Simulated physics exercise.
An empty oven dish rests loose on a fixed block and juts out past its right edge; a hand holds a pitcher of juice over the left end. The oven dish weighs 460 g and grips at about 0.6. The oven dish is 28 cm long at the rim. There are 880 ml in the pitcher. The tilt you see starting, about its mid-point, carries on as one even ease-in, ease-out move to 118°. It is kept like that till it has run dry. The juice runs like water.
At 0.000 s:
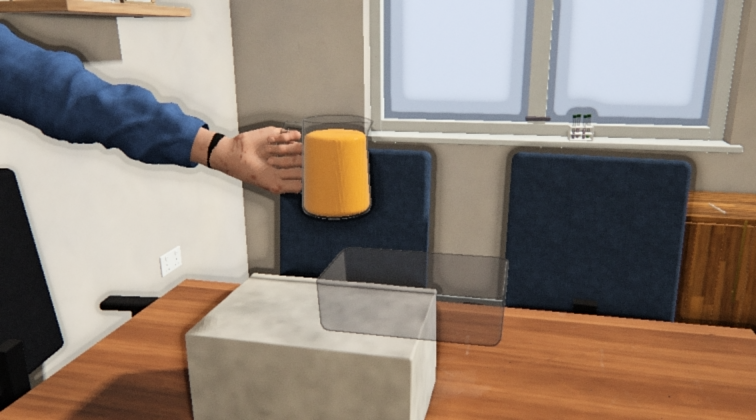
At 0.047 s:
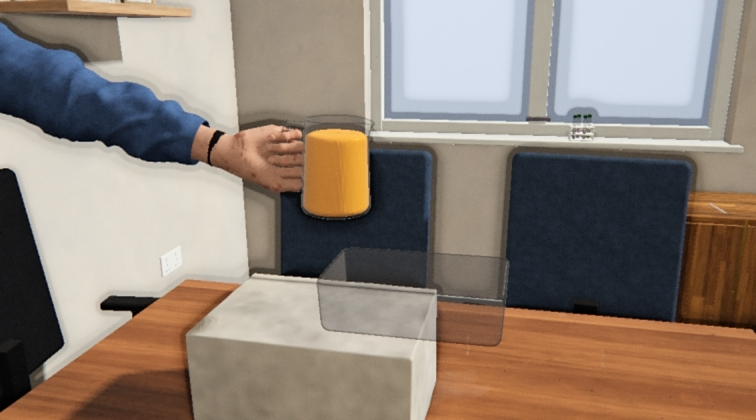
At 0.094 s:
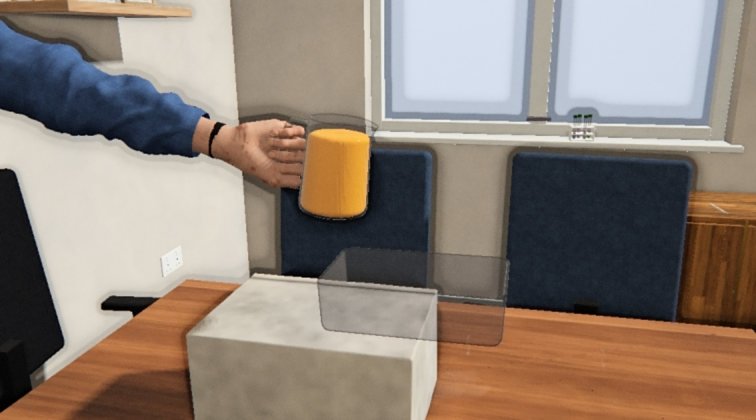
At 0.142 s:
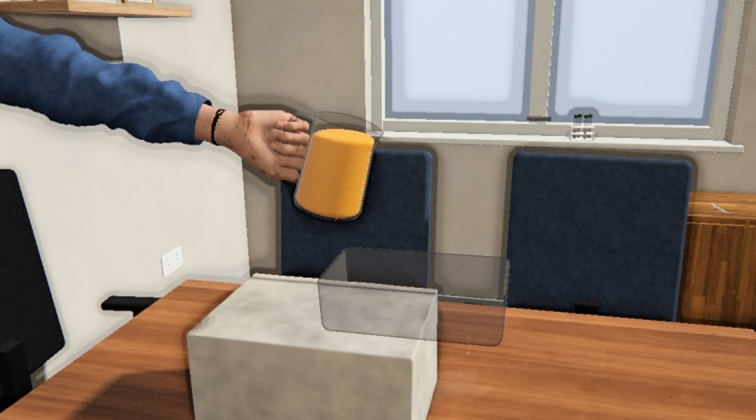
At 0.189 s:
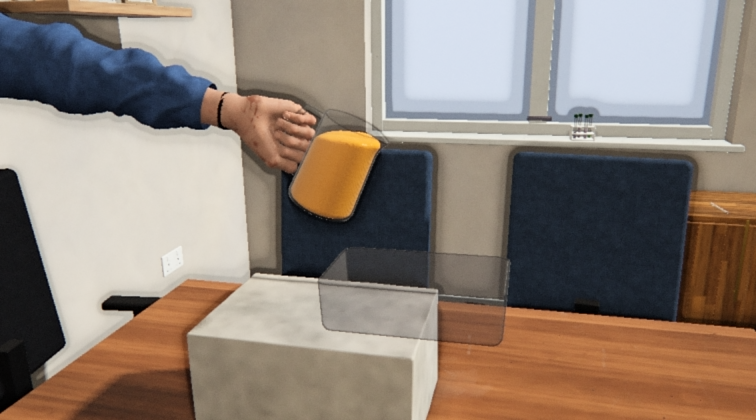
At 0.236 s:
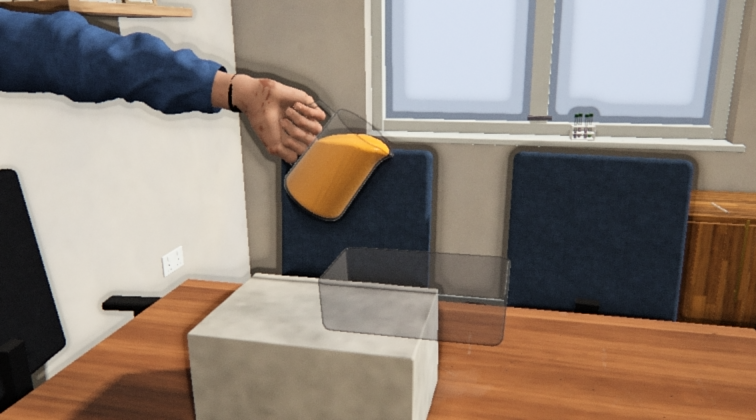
A clear container of orange juice, held up by a hand in a blue sleeve, started upright and leaned gradually to the right above a pale block and a see-through dish on a wooden table.
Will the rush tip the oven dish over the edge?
This oven dish topples off.
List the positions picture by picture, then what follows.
Tilt 0°; pouring edge (373, 121); surface from (308, 133) to (366, 135); the oven dish's rim runs from (331, 265) to (506, 278); the block's edge is at (410, 359), in the first picture.
Tilt 2°; pouring edge (374, 123); surface from (309, 133) to (367, 136), in the second picture.
Tilt 7°; pouring edge (378, 126); surface from (312, 133) to (370, 138), in the third picture.
Tilt 15°; pouring edge (384, 133); surface from (311, 145) to (374, 140), in the fourth picture.
Tilt 25°; pouring edge (389, 142); surface from (308, 155) to (381, 142), in the fifth picture.
Tilt 37°; pouring edge (393, 155); surface from (302, 158) to (389, 146), in the sixth picture.
After 0.50 s the tilt is 108° and 63 per cent is still to pour; the oven dish lies level with 10 per cent in it.
After 0.70 s the tilt is 118° and 15 per cent is still to pour; the oven dish leans 17° with 61 per cent in it.
After 0.90 s the tilt is 118° and 1 per cent is still to pour; the oven dish leans 70° with 45 per cent in it.
After 1.12 s the tilt is 118° and 0 per cent is still to pour; the oven dish leans 99° with 2 per cent in it.
In the end the oven dish leans 75° with 0 per cent in it.
